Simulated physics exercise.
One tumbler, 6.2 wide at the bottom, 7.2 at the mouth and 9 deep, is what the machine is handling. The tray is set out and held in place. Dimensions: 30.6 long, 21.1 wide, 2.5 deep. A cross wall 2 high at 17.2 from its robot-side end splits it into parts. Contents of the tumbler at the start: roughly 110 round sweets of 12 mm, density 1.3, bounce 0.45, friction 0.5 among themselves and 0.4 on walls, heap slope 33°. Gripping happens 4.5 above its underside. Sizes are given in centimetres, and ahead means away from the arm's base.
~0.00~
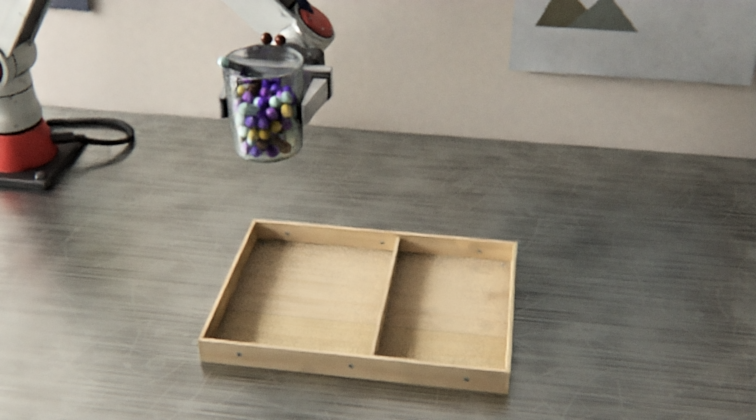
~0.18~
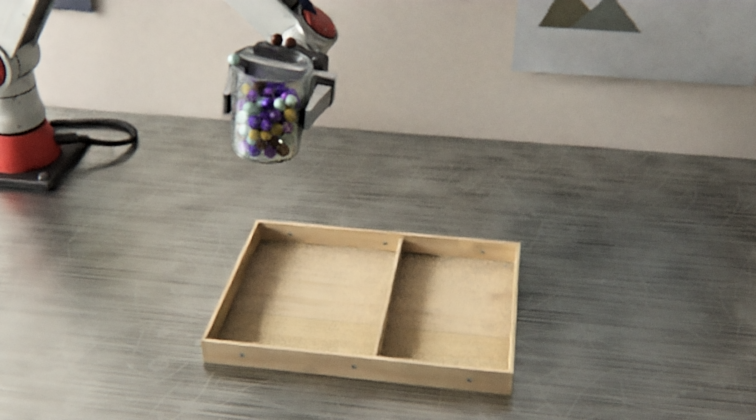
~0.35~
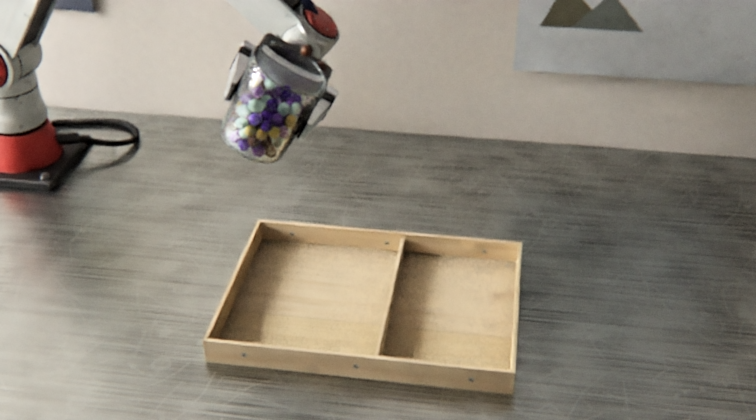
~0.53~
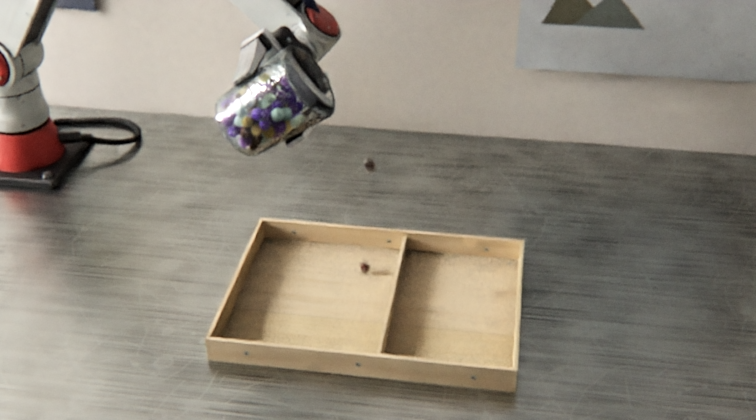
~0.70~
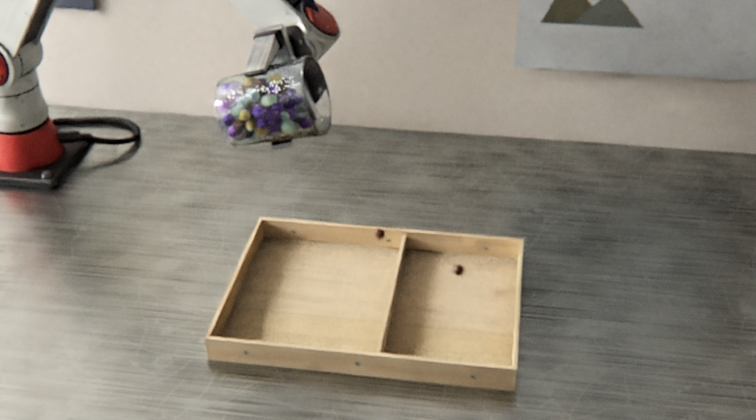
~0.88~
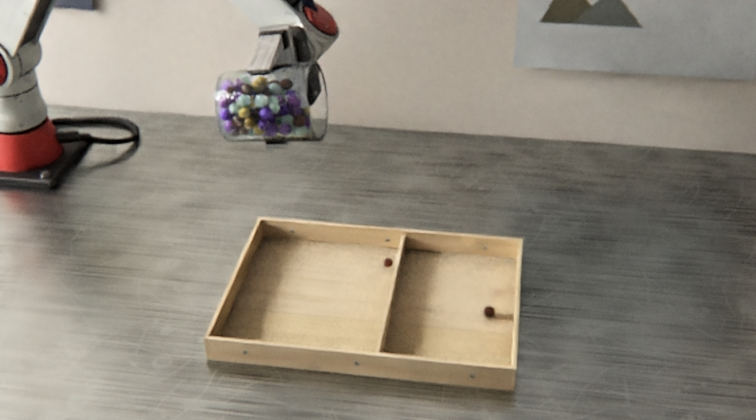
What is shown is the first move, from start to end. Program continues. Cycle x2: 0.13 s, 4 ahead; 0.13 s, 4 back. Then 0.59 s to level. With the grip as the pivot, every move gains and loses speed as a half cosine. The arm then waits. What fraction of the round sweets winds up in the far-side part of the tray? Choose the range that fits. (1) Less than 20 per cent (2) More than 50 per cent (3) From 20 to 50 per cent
Option 3: From 20 to 50 per cent.
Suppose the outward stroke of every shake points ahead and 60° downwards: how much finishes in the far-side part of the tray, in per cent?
0 %.
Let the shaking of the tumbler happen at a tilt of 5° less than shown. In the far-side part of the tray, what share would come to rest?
About 20 percent.
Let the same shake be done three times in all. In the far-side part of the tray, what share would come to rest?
Probably about 30 in a hundred.
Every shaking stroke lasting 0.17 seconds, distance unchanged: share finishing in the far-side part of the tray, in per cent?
The share would be near 15 %.
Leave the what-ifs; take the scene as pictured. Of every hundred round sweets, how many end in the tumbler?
End share: Around 40 per cent.
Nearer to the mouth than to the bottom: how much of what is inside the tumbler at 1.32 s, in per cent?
That share comes to roughly 70 percent.
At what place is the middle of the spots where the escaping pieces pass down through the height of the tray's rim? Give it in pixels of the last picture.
Centre: Roughly (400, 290).
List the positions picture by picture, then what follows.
In the first picture, tumbler middle at (266, 106), level; upper third of the load around (266, 100), from x 225 to 295, top at y 40; 106 in the tumbler.
In the second picture, tumbler middle at (269, 107), tilted 8° forward; upper third of the load around (267, 102), from x 235 to 300, top at y 40.
In the third picture, tumbler middle at (270, 107), tilted 28° forward; upper third of the load around (264, 99), from x 230 to 320, top at y 50; 105 in the tumbler, 1 in flight or on a rim.
In the fourth picture, tumbler middle at (272, 105), tilted 54° forward; upper third of the load around (259, 97), from x 230 to 370, top at y 80; 104 in the tumbler, 1 in the robot-side part, 1 in flight or on a rim.
In the fifth picture, tumbler middle at (271, 104), tilted 74° forward; upper third of the load around (254, 92), from x 225 to 460, top at y 80; 104 in the tumbler, 1 in the robot-side part, 1 in the far-side part.
In the sixth picture, tumbler middle at (270, 104), tilted 82° forward; upper third of the load around (252, 94), from x 225 to 490, top at y 80; 104 in the tumbler, 1 in the robot-side part, 1 in the far-side part.
After 1.32 s, tilted 82° forward, highest piece 24 above the table; 68 in the tumbler, 17 in the far-side part, 16 in the robot-side part, 5 in flight or on a rim.
After 1.77 s, tilted 25° forward, highest piece 26 above the table; 43 in the tumbler, 32 in the far-side part, 31 in the robot-side part.
After 2.19 s, level, highest piece 25 above the table; 43 in the tumbler, 32 in the far-side part, 31 in the robot-side part.
After 3.24 s, level, highest piece 25 above the table; 43 in the tumbler, 32 in the far-side part, 31 in the robot-side part.
At rest, 43 in the tumbler, 32 in the far-side part, 31 in the robot-side part. That is 30 % in the far-side part of the tray.
